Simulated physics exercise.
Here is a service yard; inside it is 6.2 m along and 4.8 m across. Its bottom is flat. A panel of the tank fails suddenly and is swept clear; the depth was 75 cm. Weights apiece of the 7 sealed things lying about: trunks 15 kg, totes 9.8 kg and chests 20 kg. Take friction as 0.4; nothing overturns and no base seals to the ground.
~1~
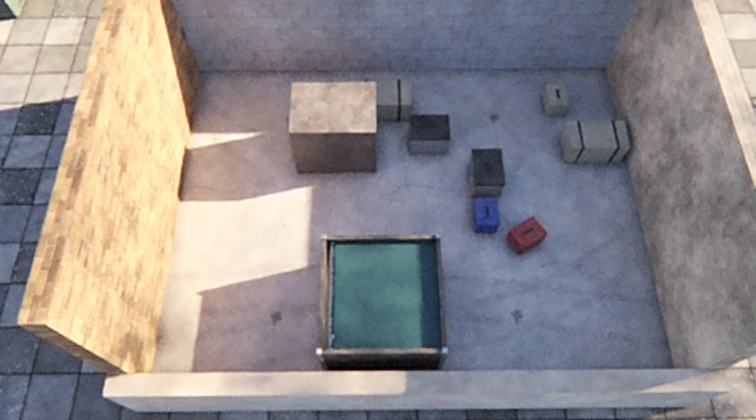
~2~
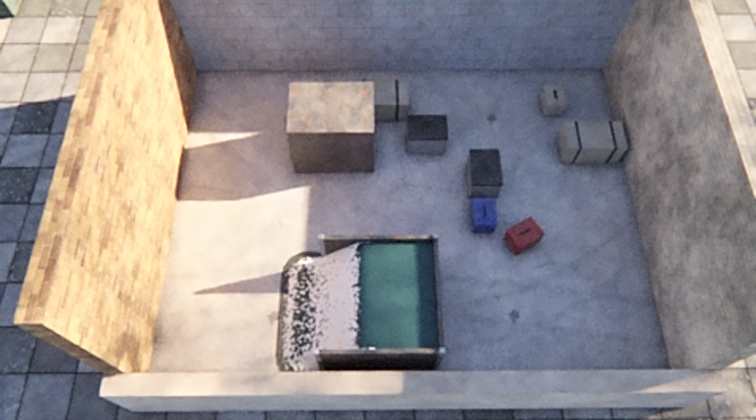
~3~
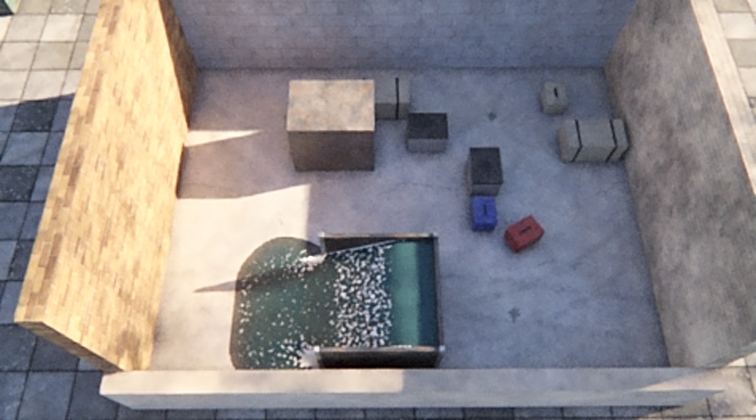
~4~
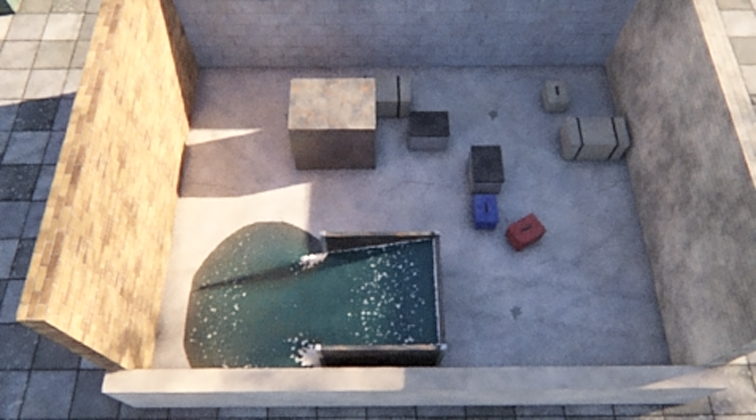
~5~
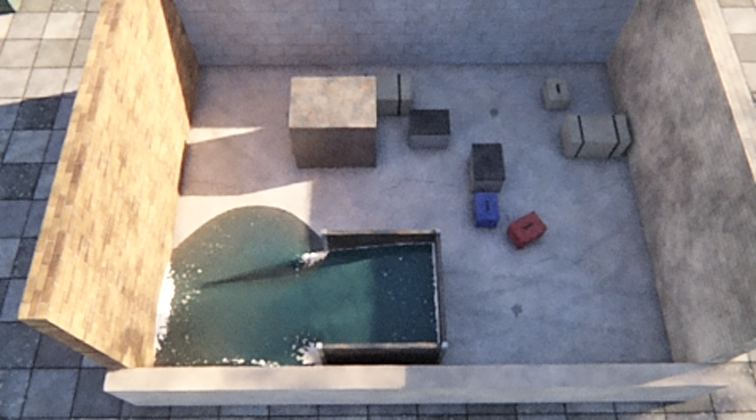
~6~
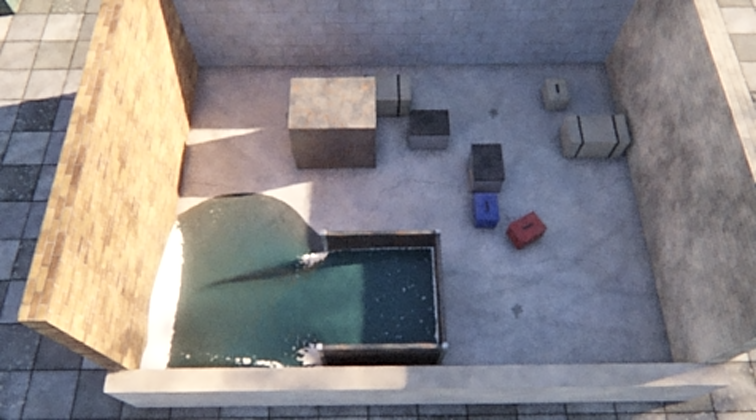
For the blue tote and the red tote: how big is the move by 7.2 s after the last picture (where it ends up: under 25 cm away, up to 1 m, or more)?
Blue tote barely shifts, red tote holds its place.
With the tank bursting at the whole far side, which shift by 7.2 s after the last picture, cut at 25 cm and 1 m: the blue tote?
In that case the blue tote barely shifts.
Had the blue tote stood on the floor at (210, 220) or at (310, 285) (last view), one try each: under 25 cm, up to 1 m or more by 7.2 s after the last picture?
In turn: It travels far; it travels far.
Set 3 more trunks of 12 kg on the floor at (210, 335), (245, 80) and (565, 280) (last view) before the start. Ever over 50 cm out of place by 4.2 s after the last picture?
In turn: Over, over, less.
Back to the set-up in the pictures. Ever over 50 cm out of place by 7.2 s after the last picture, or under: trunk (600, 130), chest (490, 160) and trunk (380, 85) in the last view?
In turn: Over, short of it, past it.
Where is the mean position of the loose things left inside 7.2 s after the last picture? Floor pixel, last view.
Around (519, 172).
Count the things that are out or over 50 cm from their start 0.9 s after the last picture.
By then 0.
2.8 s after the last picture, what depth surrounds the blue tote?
About 0 cm.
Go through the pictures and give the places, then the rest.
The blue tote at (487, 211), on the bottom; the red tote at (528, 232), on the bottom; water covers 1.7 m2; 0 of 7 have shifted, in the first frame.
The blue tote at (485, 212), on the bottom; the red tote at (525, 232) rests on the ground; water covers 2.5 m2; 0 of 7 have shifted, in the second frame.
The blue tote at (485, 210) rests on the ground; the red tote at (526, 230), on the bottom; water covers 3.5 m2; 0 of 7 have shifted, in the third frame.
The blue tote at (486, 208), on the bottom; the red tote at (527, 229) rests on the ground; water covers 4.8 m2; 0 of 7 have shifted, in the fourth frame.
The blue tote at (487, 206) rests on the ground; the red tote at (528, 226) rests on the ground; 5.9 m2 under water; 0 of 7 have shifted, in the fifth frame.
The blue tote at (487, 206), on the bottom; the red tote at (528, 227), on the bottom; 6.4 m2 under water; 0 of 7 have shifted, in the sixth frame.
Then, 0.9 s after the last picture the blue tote is near (487, 206), 0.0 m from its start, aground; the red tote is near (528, 227), 0.0 m from its start, aground; 0 afloat.
Then, 2.8 s after the last picture the blue tote is near (487, 206), 0.0 m from its start, aground; the red tote is near (528, 227), 0.0 m from its start, aground; 0 afloat.
Then, 4.8 s after the last picture the blue tote is near (487, 206), 0.0 m from its start, aground; the red tote is near (528, 227), 0.0 m from its start, aground; 1 afloat.
Then, 7.2 s after the last picture the blue tote is near (487, 206), 0.0 m from its start, aground; the red tote is near (528, 227), 0.0 m from its start, aground; 1 afloat.
